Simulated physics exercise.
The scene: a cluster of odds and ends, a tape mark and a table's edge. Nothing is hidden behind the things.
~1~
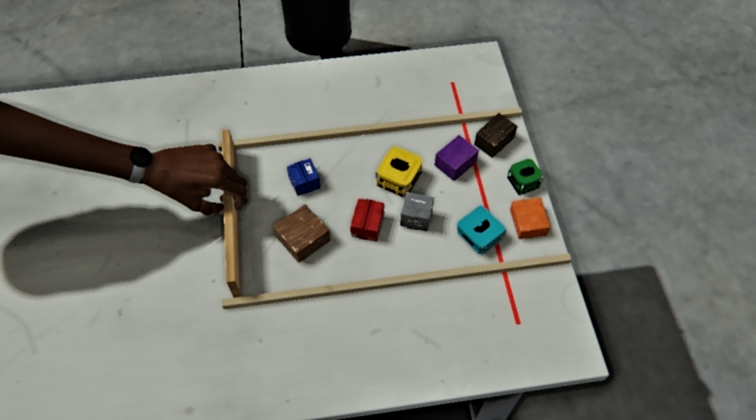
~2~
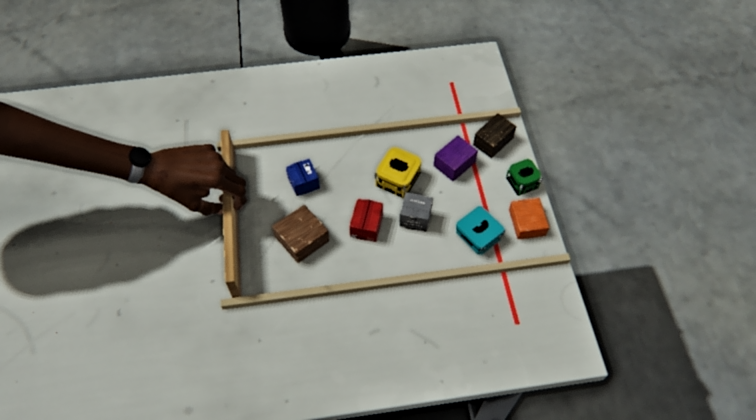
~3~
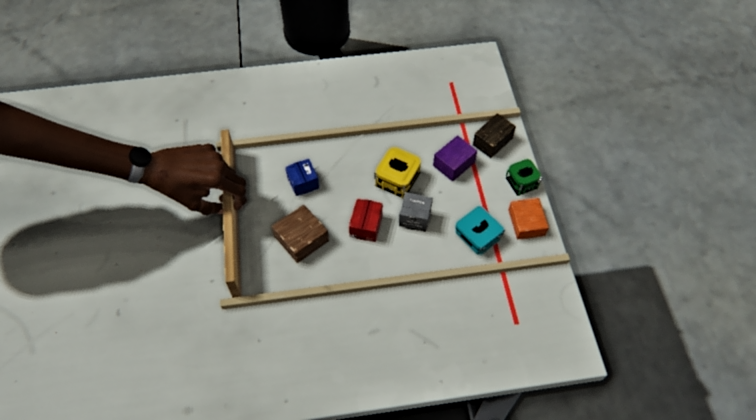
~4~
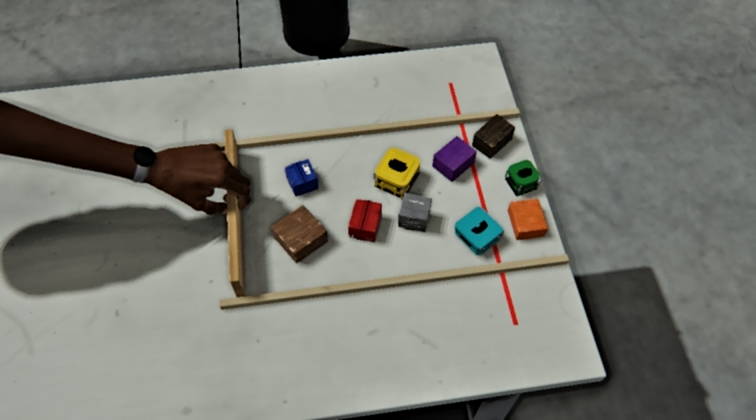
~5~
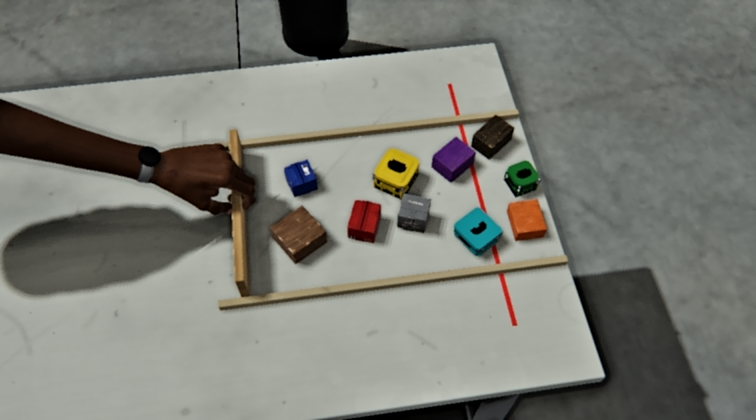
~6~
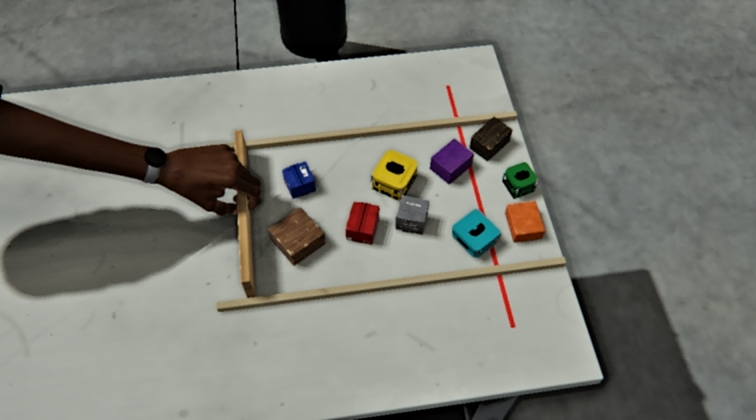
On a white tabletop, a hand sliding a wooden board slightly right between two rails, the colourful blocks ahead staying nearly still.
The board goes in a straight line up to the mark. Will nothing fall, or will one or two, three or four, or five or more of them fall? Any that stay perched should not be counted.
Three or four fall.
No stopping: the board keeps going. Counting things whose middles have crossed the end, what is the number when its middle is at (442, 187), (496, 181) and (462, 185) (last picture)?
The counts: 0, 6 and 2.
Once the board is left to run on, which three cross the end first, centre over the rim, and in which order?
Order, earliest first: Green case, orange block, black block.
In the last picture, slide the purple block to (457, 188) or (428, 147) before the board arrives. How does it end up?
Well, the purple block is gone in the first case and stays aboard in the second.
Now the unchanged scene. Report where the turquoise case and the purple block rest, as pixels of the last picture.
(550, 241) and (513, 147), approximately.
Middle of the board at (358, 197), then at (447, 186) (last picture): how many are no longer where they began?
Moved so far: 5, then 10.
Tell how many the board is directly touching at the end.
2 of them.
Soon after, none off yet; green case at rest near (520, 181); orange block at rest near (525, 222); black block at rest near (491, 139).
After that, none off yet; green case at rest near (520, 181); orange block at rest near (525, 222); black block displaced a little near (500, 133).
In the end, the number that fall off is three or four; gone, grey box, black block, orange block and green case.
